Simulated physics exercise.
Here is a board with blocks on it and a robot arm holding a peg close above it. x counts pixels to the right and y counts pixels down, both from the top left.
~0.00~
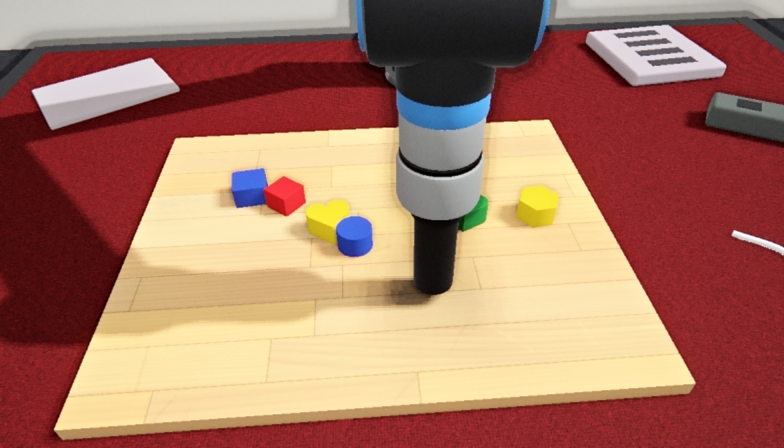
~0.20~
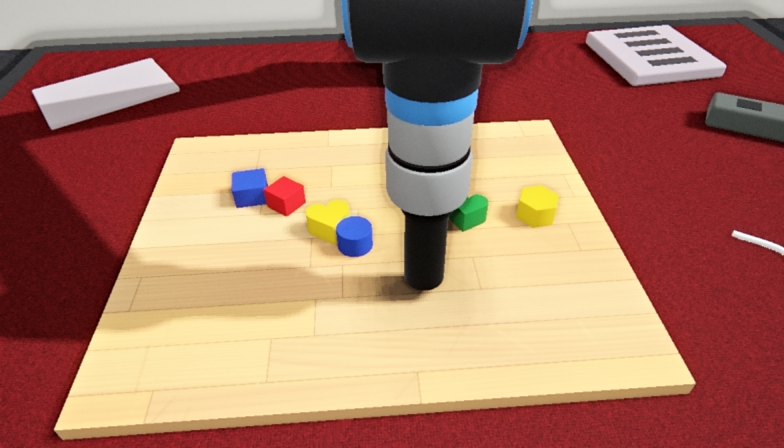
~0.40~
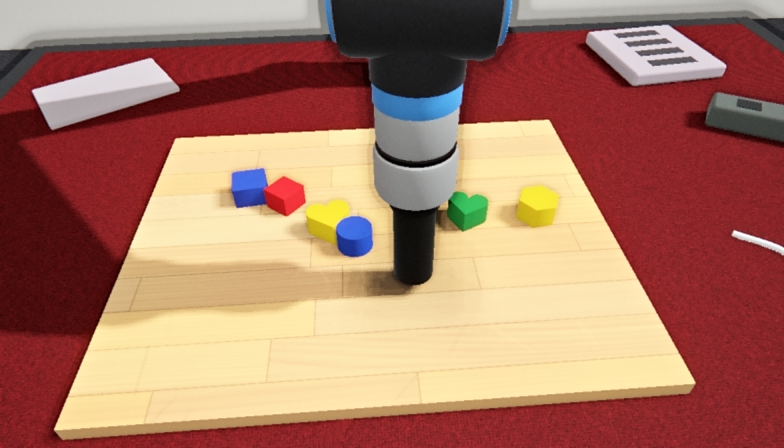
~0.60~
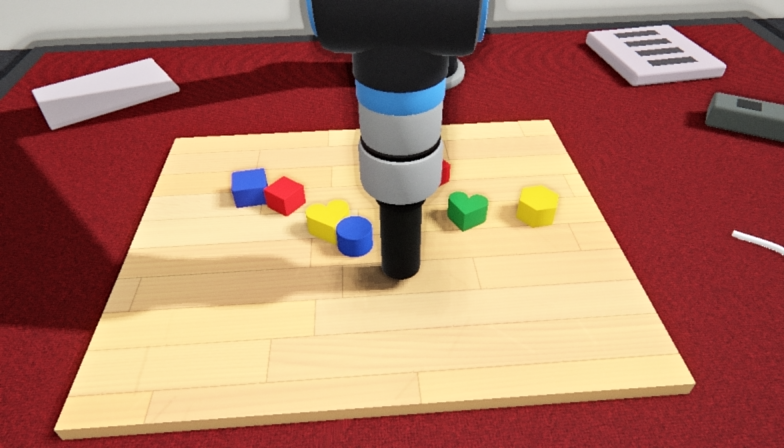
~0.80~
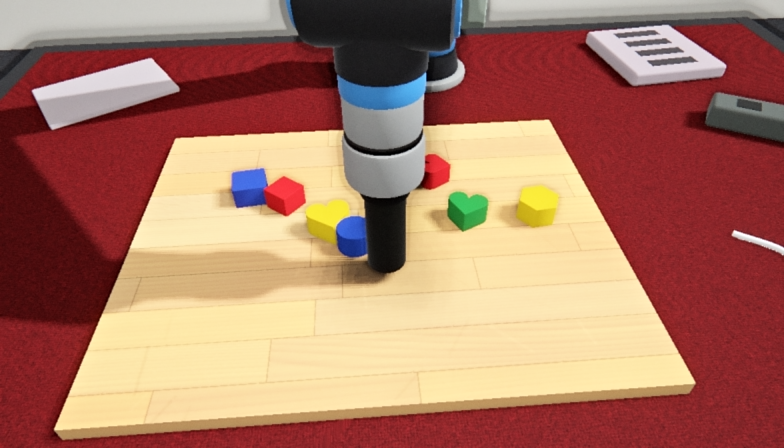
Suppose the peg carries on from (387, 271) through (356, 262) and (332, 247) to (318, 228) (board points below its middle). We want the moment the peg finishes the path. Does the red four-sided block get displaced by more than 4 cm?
No, it doesn't check out.
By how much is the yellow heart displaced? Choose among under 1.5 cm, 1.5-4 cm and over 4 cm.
Travel: Beyond 4 cm.
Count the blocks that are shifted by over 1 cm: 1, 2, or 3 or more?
The way I see it, the answer is three or more.
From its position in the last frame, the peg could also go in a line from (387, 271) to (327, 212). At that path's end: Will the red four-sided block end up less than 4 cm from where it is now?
Answer: No.
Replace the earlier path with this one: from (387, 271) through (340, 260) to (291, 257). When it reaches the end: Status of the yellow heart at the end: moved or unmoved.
It gets displaced.
The first path, step by step. One third of the way, peg at (354, 250); yellow heart at (319, 204); blue disc at (340, 221).
Two thirds of the way, peg at (331, 235); red four-sided block at (279, 180), turned 45° anticlockwise; yellow heart at (311, 187), turned 40° clockwise; blue disc at (321, 206).
At the end, peg at (317, 217); red four-sided block at (279, 179), turned 45° anticlockwise; yellow heart at (308, 170), turned 50° clockwise; blue disc at (311, 189).
